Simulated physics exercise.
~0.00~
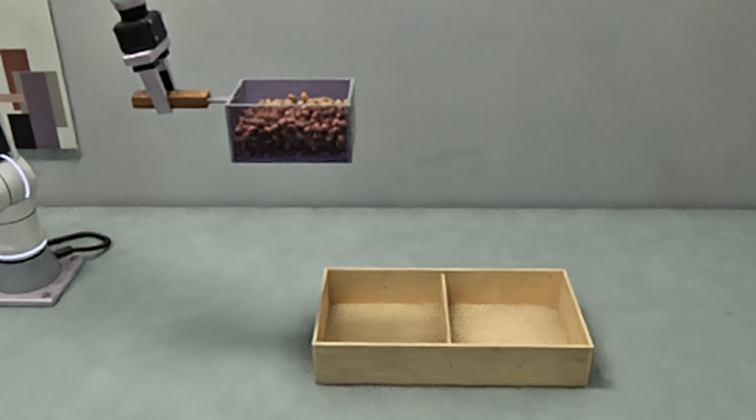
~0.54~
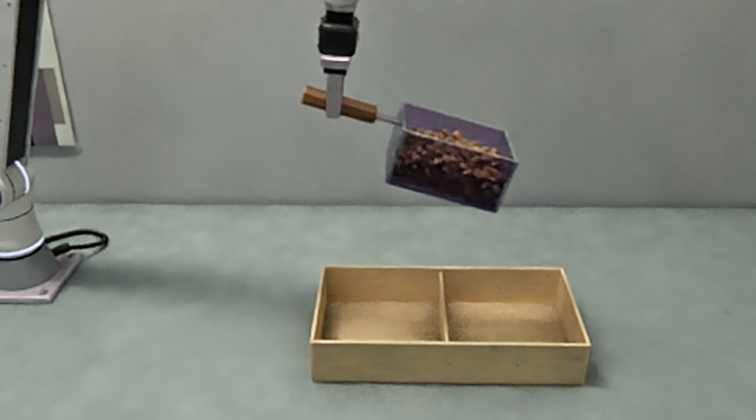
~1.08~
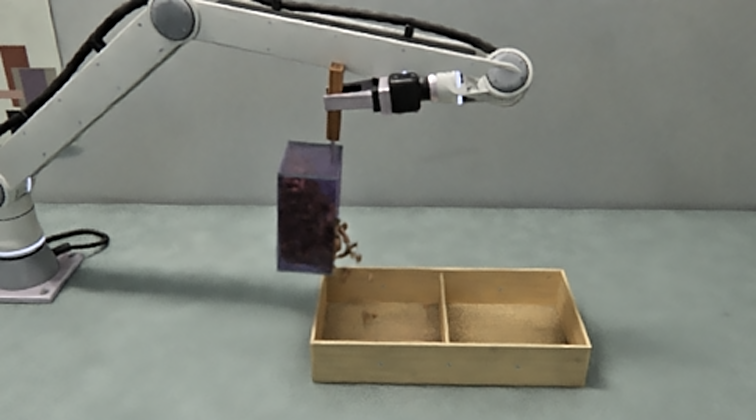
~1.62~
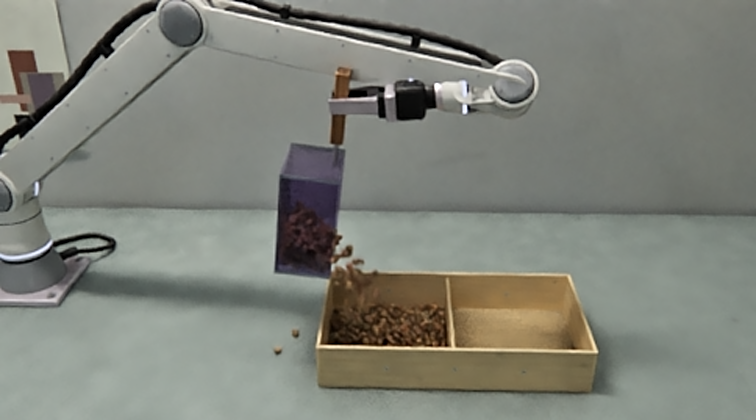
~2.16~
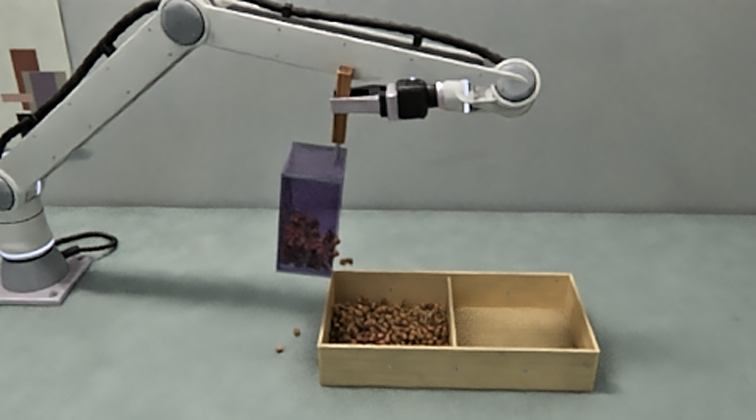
At the start, a robot arm holds a clear, purplish box of brown beans by its wooden handle, above and to the left of a wooden crate split into two parts. The arm carries the box to the right over the crate, where it begins to tip. It then moves back left and swings the box down until it hangs steeply below the handle. Beans spill from its lower edge into the left part, and a couple land on the table. In the end, beans cover the left part, some remain in the box, and the right part stays empty.
